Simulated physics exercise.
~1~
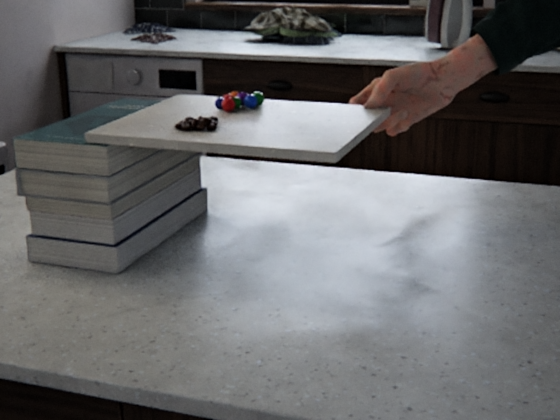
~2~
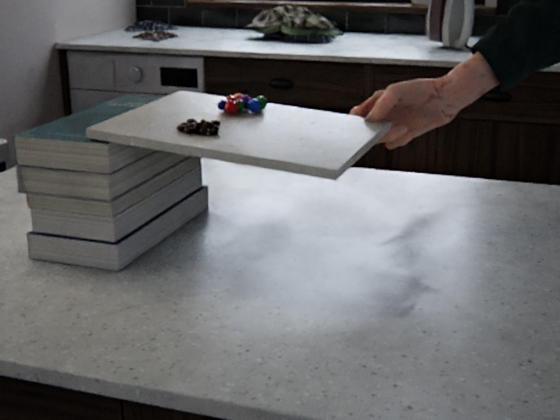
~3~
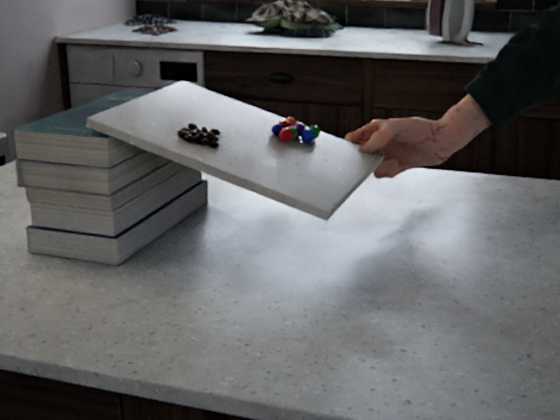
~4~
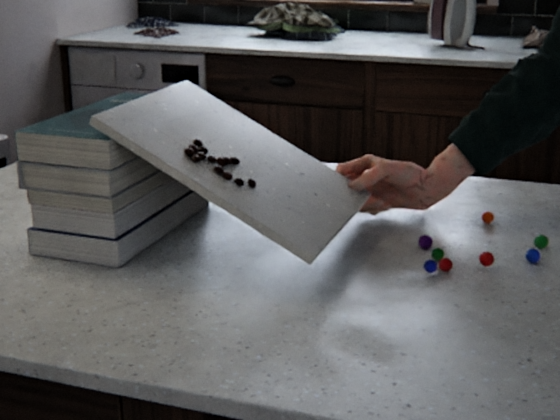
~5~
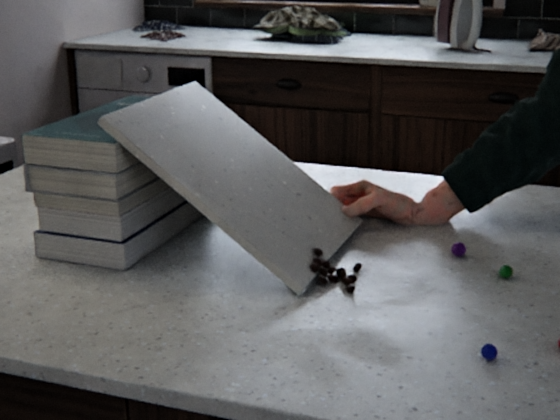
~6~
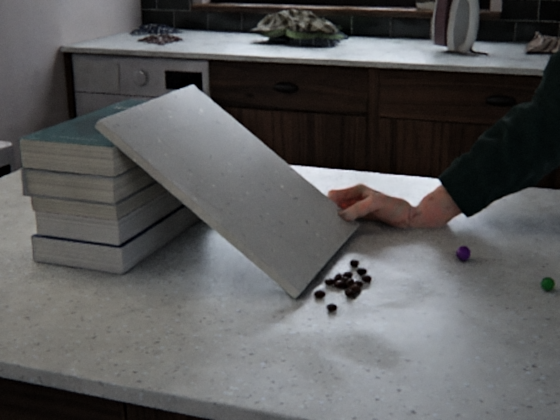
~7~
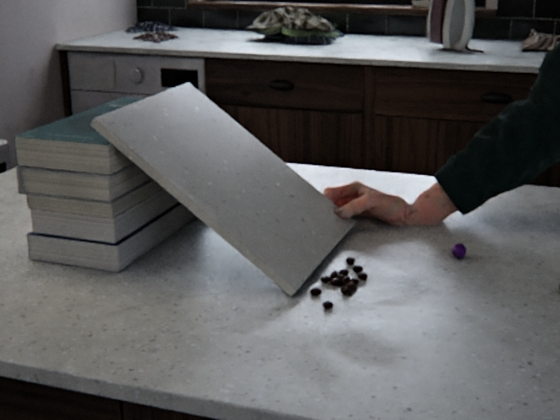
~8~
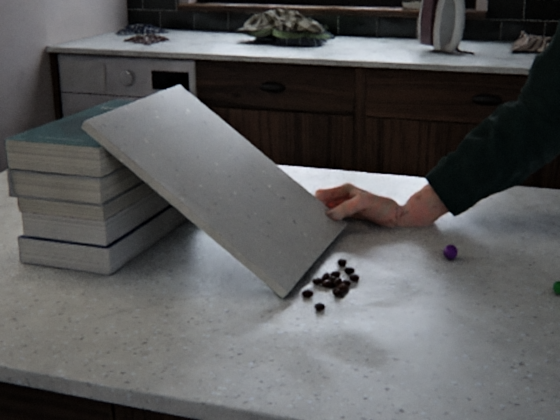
In a dim kitchen, a hand holds up the right end of a pale board whose left end lies on a stack of thick books on a speckled counter. Small dark brown pieces sit at the front of the board, with bright coloured balls behind them. As the hand lowers its end, the balls roll down first and scatter across the counter to the right. The dark pieces slide after them and gather in a loose cluster at the board's foot. The hand keeps the sloping board in place while the balls roll farther away, until few remain in view.
